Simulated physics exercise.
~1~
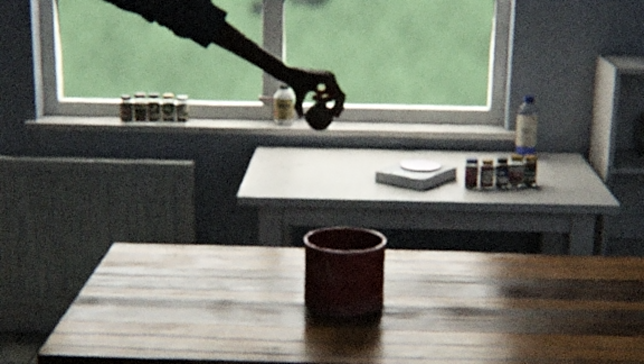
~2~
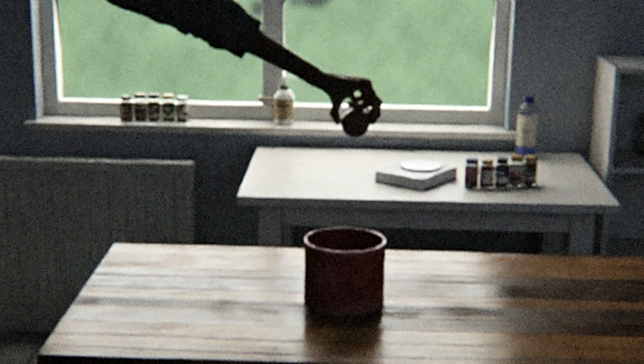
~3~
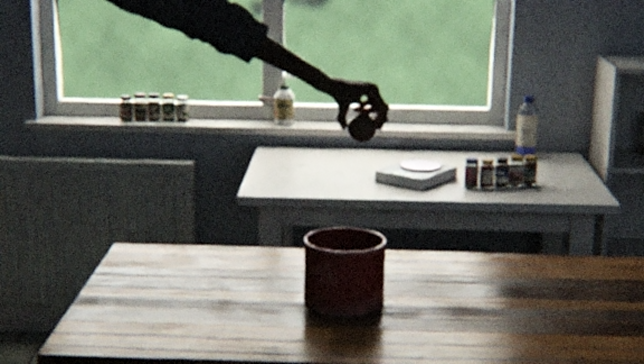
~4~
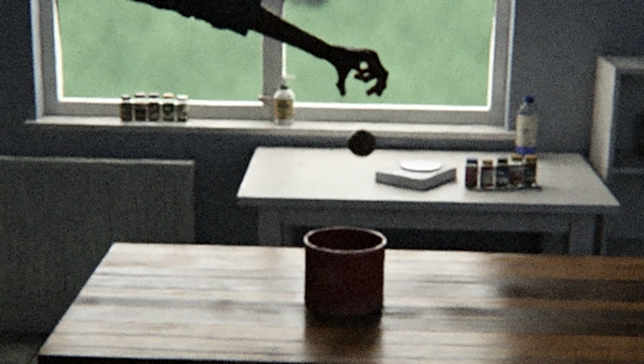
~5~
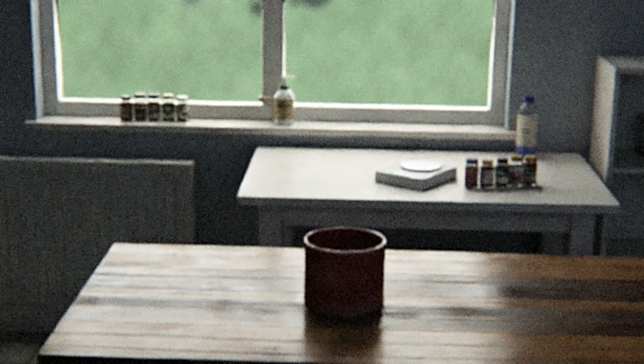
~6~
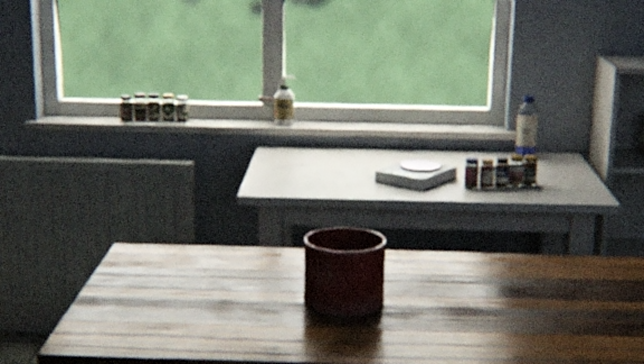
A hand moves a dark onion right, drops it, and it lands inside the bucket.
